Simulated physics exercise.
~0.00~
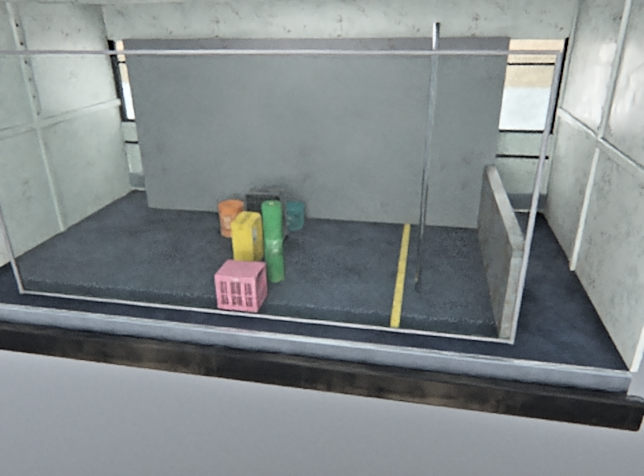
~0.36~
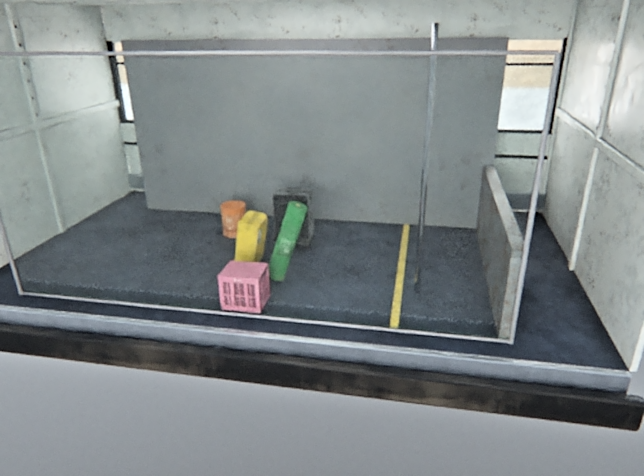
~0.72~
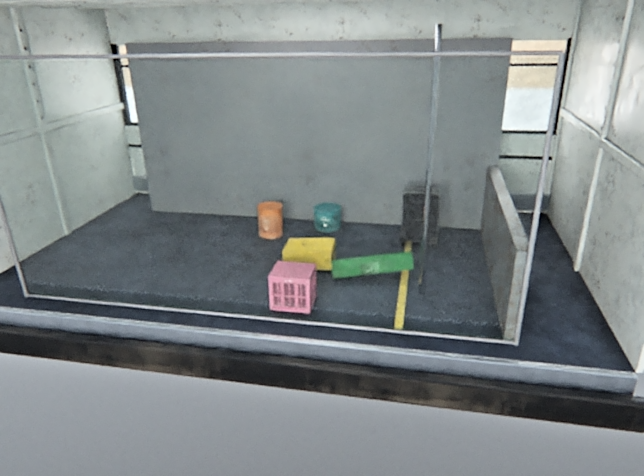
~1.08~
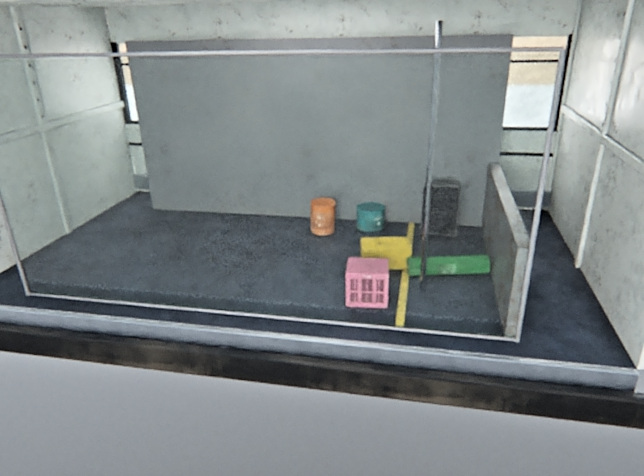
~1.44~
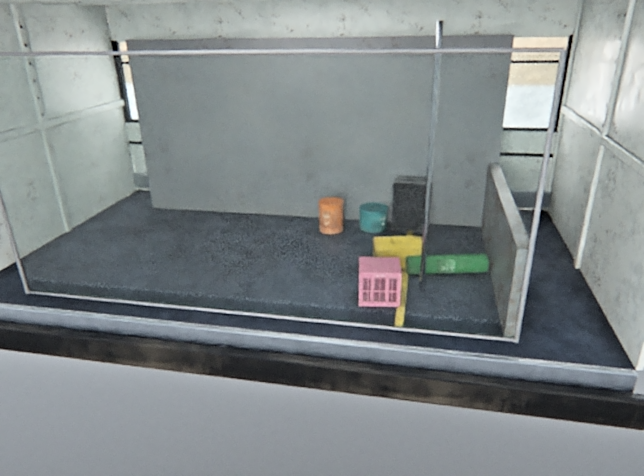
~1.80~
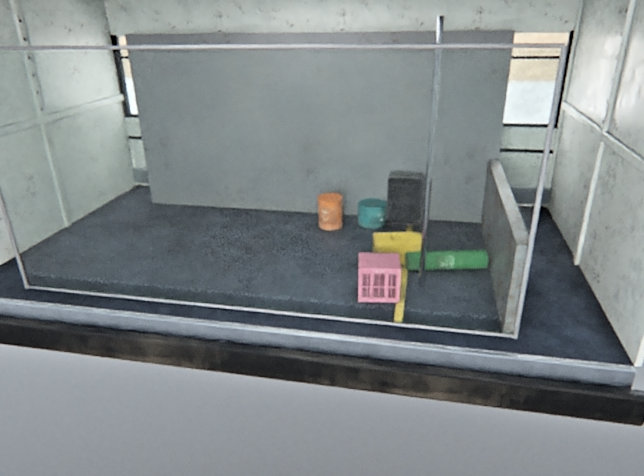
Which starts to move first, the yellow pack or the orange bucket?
The yellow pack moves first. It is already leaning over while the orange bucket still stands in its place, and the bucket slides right only afterwards.
